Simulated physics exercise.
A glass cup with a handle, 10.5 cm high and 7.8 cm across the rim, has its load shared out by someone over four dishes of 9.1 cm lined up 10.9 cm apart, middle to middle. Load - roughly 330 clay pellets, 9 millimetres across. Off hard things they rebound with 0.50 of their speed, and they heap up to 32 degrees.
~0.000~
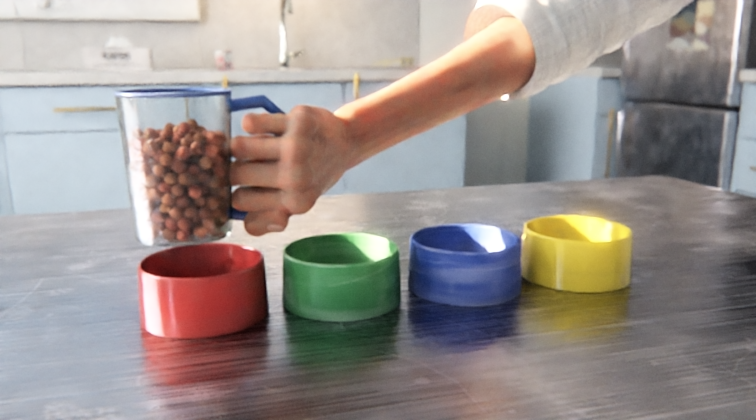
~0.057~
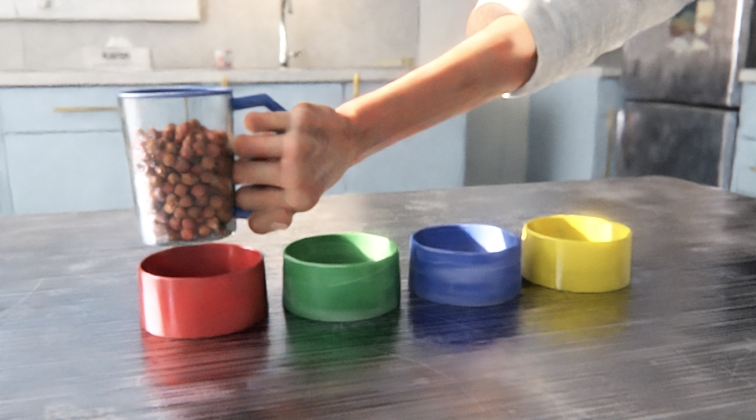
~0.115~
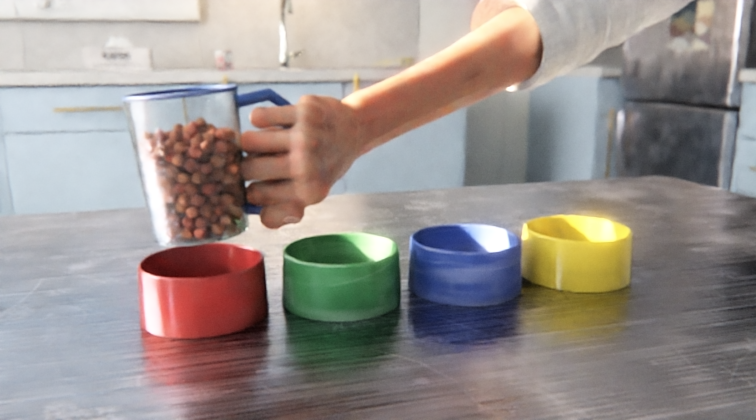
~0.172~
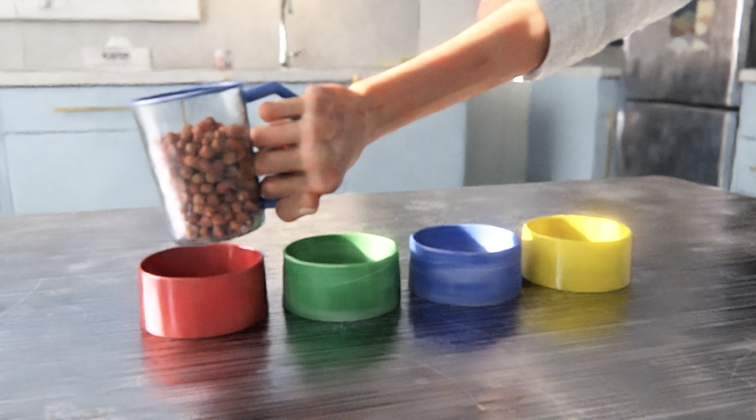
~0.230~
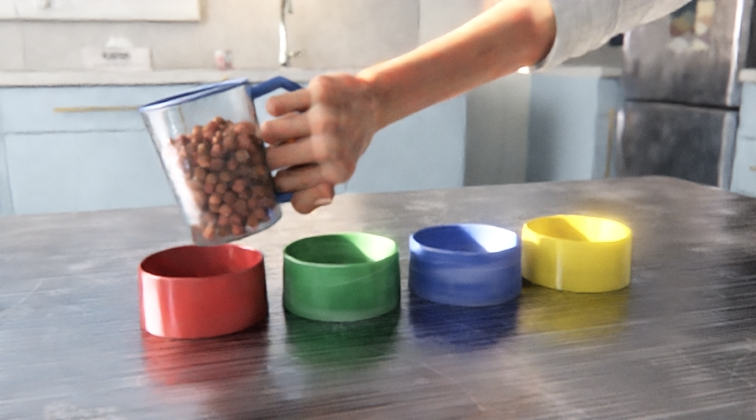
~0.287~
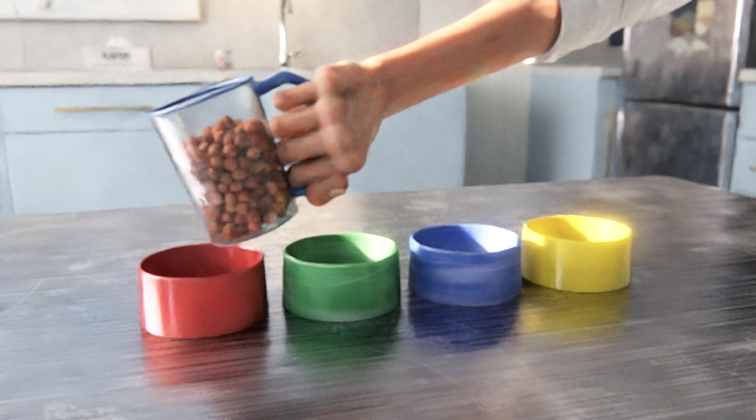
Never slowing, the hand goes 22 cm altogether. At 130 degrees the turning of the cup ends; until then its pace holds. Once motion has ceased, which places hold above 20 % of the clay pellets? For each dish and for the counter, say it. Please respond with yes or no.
Red no, blue no, green yes, yellow no, counter yes.
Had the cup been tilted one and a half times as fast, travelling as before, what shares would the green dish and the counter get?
The green dish 90, the counter 10.
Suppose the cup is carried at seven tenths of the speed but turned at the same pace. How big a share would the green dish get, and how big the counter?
Shares: Green 90, counter 10.
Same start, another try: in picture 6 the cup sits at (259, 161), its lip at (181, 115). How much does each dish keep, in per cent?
Final shares - red 0 %, blue 10 %, green 40 %, yellow 0 %.
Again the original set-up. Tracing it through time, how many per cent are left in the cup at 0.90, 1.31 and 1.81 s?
Close to 100, 95 and 5 per cent respectively.
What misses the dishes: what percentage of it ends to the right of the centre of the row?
About 40 per cent.
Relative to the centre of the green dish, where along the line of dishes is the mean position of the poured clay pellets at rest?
3 cm or so, rightwards.
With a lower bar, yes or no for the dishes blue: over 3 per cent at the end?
As for blue: That's right.
After 0.90 s, tilt 71 degrees; cup holds 100 %.
After 1.31 s, tilt 106 degrees; cup holds 95 %, green 5 %.
After 1.81 s, tilt 130 degrees; cup holds 5 %, blue 5 %, green 40 %.
By 2.5 s all is still; red 0 %, blue 10 %, green 40 %, yellow 0 %, counter 50 %.
